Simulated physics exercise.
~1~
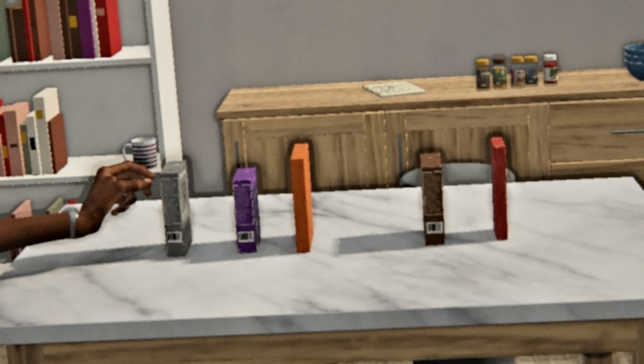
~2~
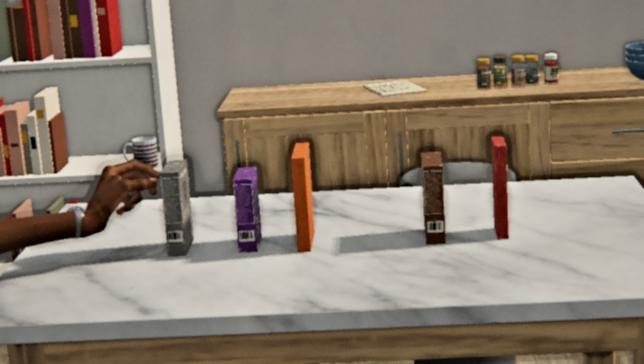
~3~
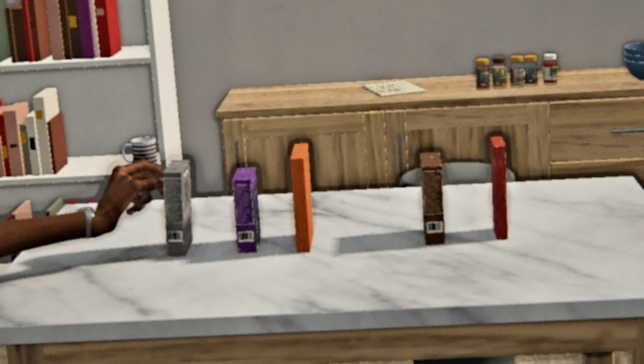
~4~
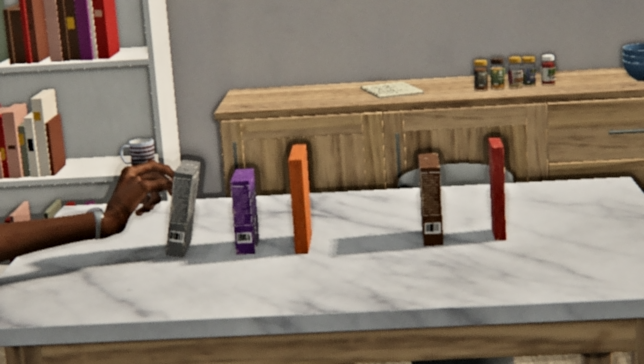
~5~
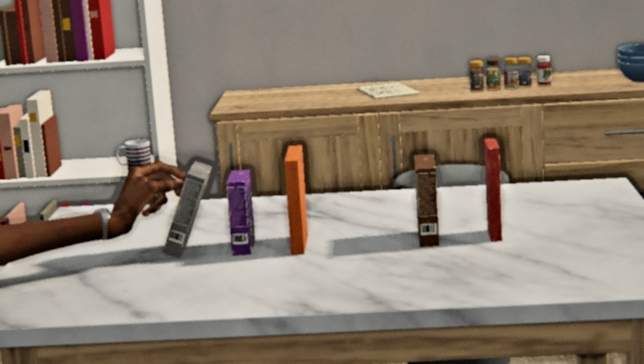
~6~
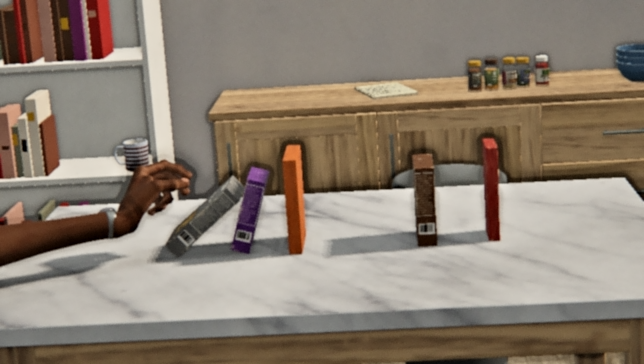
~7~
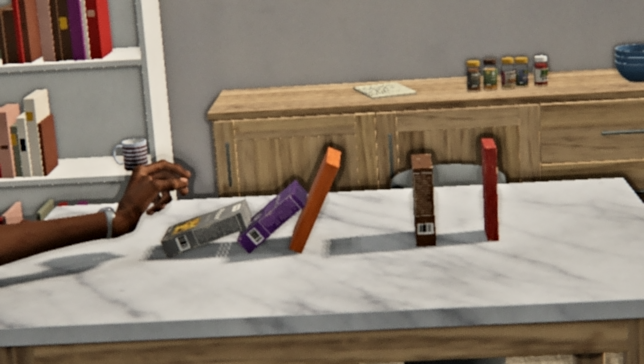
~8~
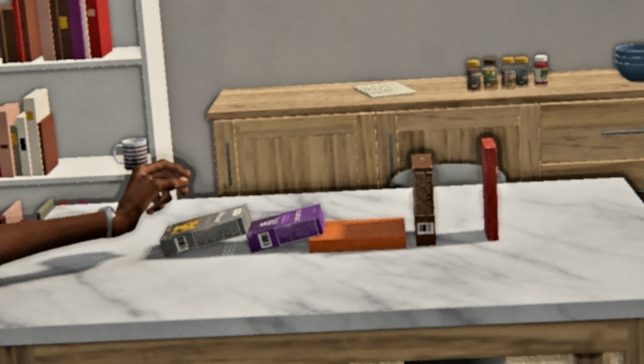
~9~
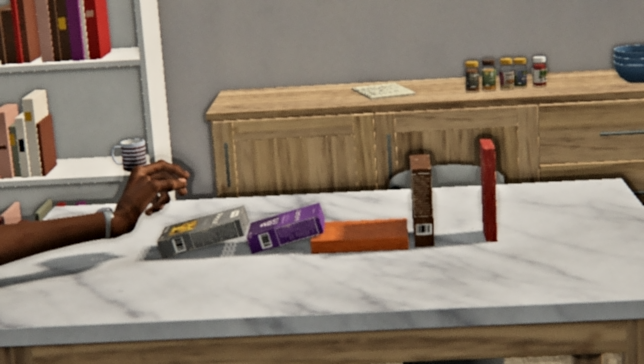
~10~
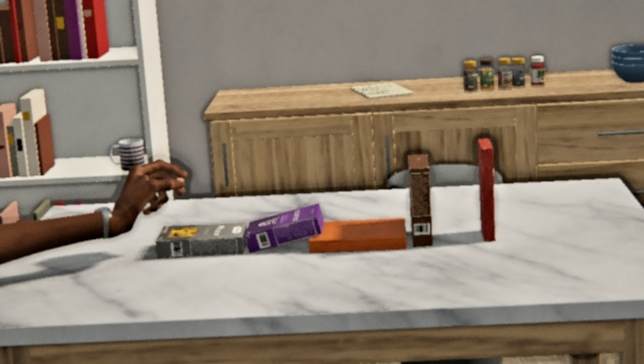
Five slim boxes and boards stand on end in a row across a white marble table, seen from the front by a gently swaying camera, with a bookshelf at left and a wooden sideboard behind. From left to right they are grey, purple, orange, brown and red, with a wider gap before the brown one. A hand at the left tips the grey packet rightward, then stays still. The grey packet falls against the purple one, which topples into the orange board. The orange board drops flat just short of the brown packet, which remains upright beside the red block.
